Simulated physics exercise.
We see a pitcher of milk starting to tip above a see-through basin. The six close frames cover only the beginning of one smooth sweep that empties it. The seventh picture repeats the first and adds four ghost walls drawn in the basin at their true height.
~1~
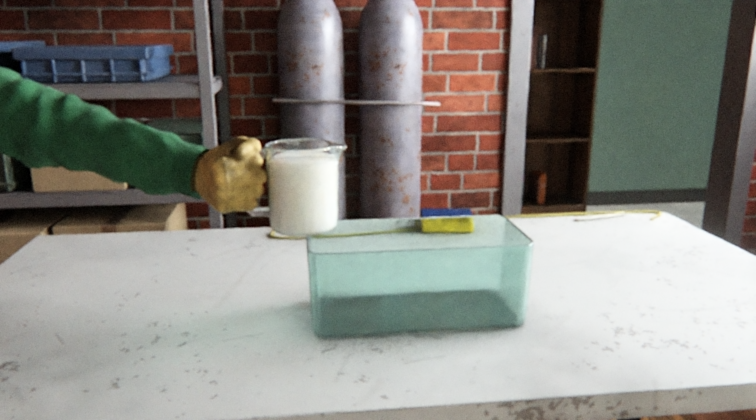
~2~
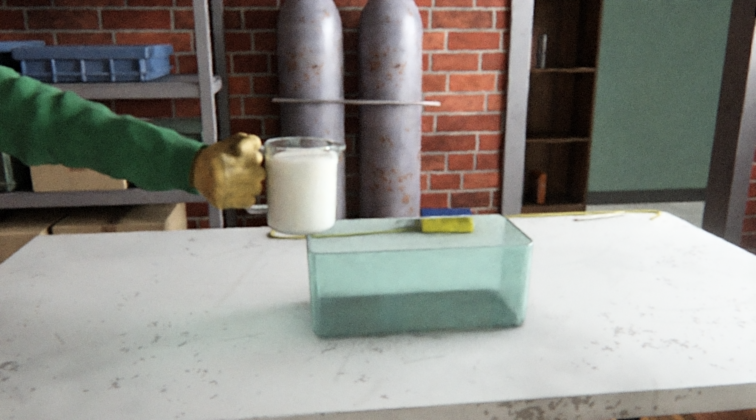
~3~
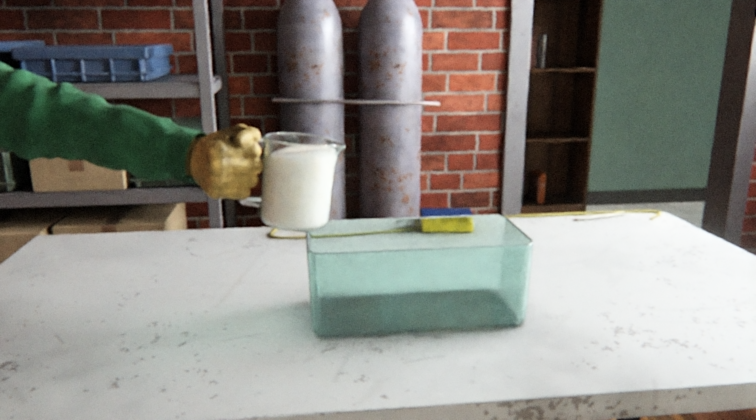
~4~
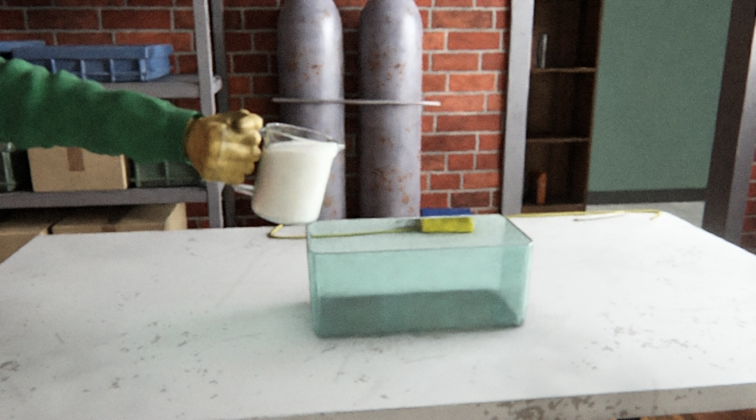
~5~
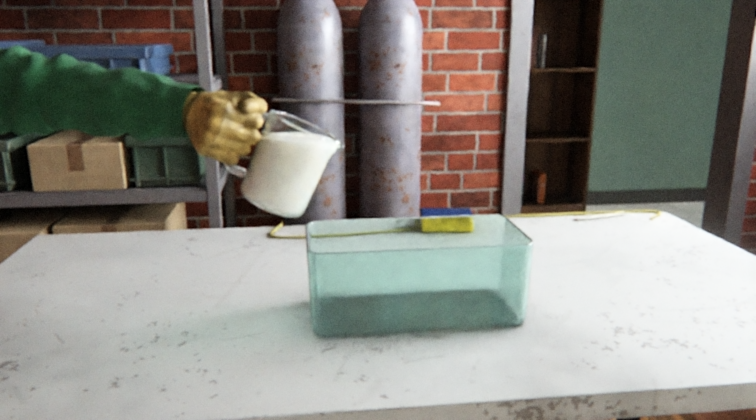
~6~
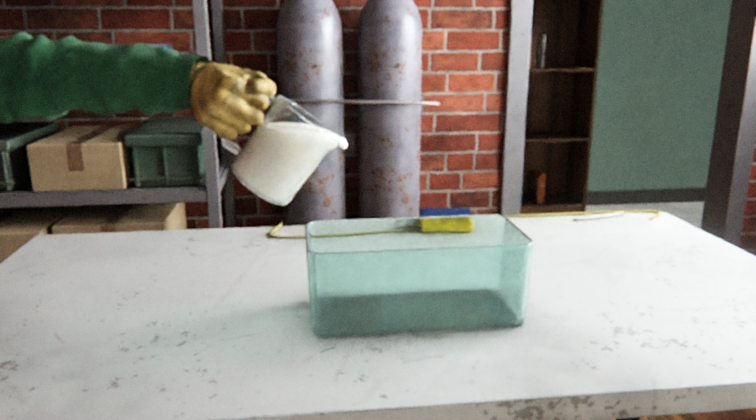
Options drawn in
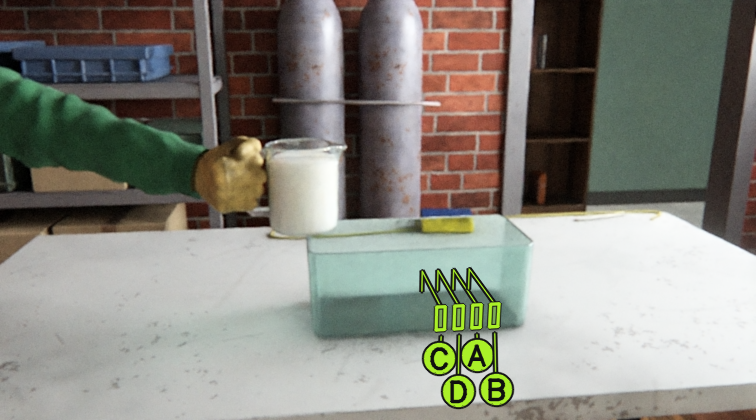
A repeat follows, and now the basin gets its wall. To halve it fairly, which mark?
The answer is position C.
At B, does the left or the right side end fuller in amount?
The left one.
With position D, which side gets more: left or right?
More ends on the left.
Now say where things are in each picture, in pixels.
Upright, lip at (344, 146); basin from (313, 336) to (525, 324); nothing has left yet.
Upright, lip at (344, 146); nothing has left yet.
Tipped about 7°, lip at (344, 146); nothing has left yet.
Tipped about 15°, lip at (344, 146); nothing has left yet.
Tipped about 25°, lip at (343, 145); nothing has left yet.
Tipped about 37°, lip at (342, 145); milk is over the lip, down to (342, 145).
On the marked copy, A at (476, 334); B at (494, 333); C at (441, 336); D at (459, 335).
With A, about 84 % ends left of the wall and 12 % right of it; 5 % is lost outside.
With B, about 82 % ends left of the wall and 14 % right of it; 4 % is lost outside.
With C, about 53 % ends left of the wall and 44 % right of it; 3 % is lost outside.
With D, about 81 % ends left of the wall and 14 % right of it; 5 % is lost outside.
